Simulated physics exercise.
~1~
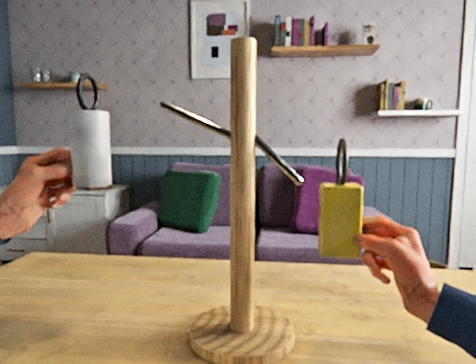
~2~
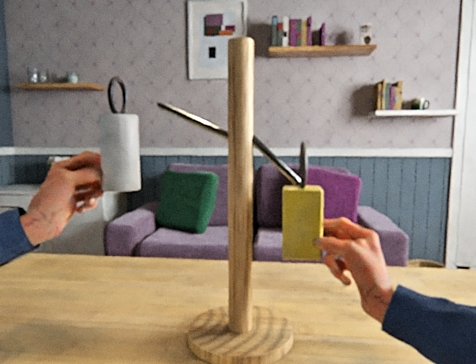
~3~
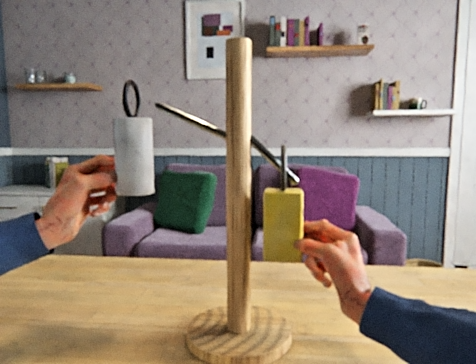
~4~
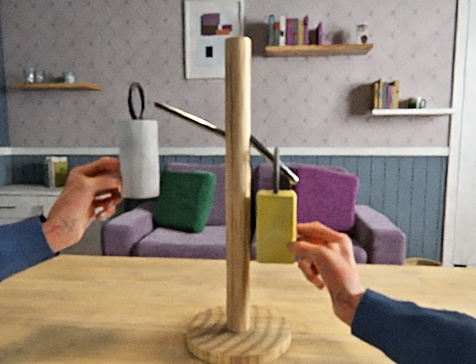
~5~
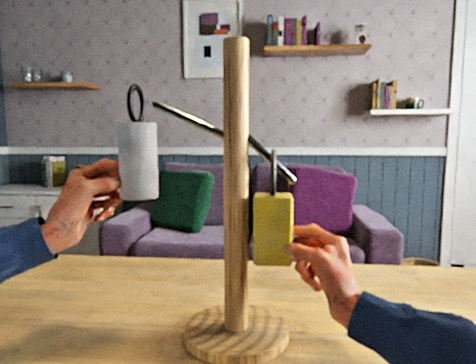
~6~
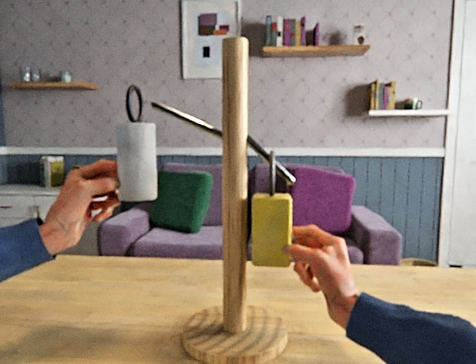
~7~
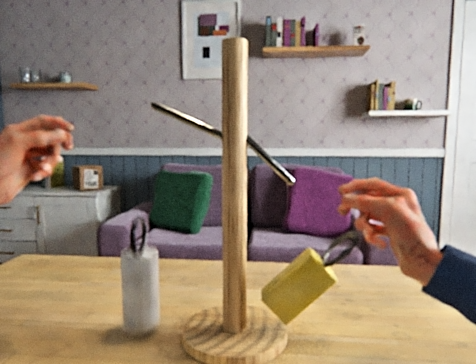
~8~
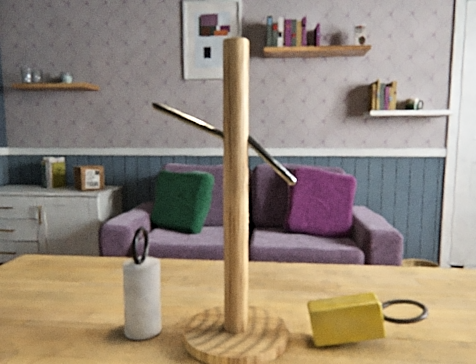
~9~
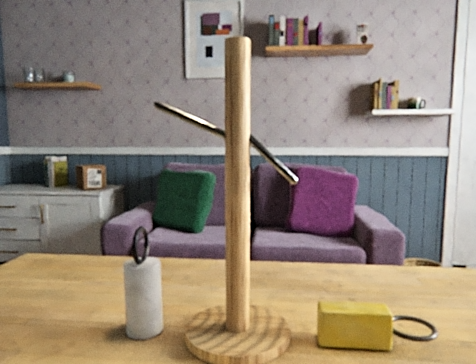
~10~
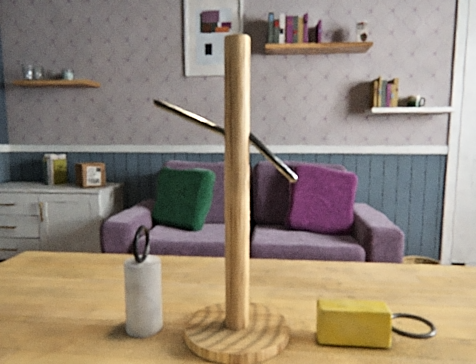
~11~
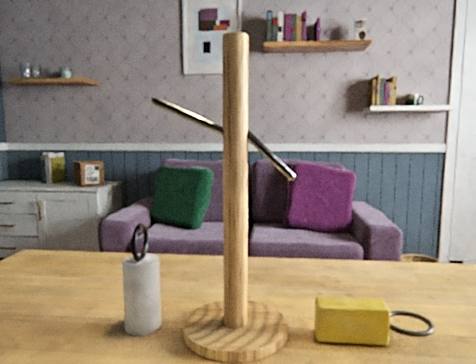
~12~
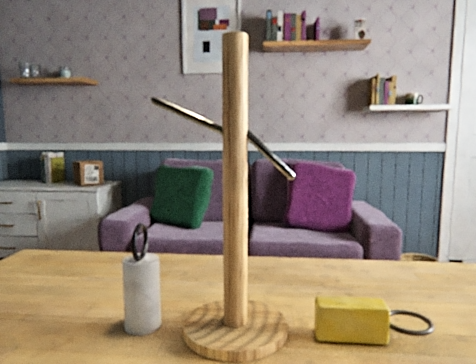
The clip opens on a wooden post with a slanting metal rod, standing on a table before a purple sofa, while one hand holds a white cylinder at left and another a yellow block at right, each topped by a dark ring. The hands bring both objects inward toward the ends of the rod and hold them nearly still. Then the hands let go and draw back. Both objects drop, and the yellow one tips over as it lands. Finally, the white cylinder stands upright on the table, the yellow block lies on its side, and the rod is empty.
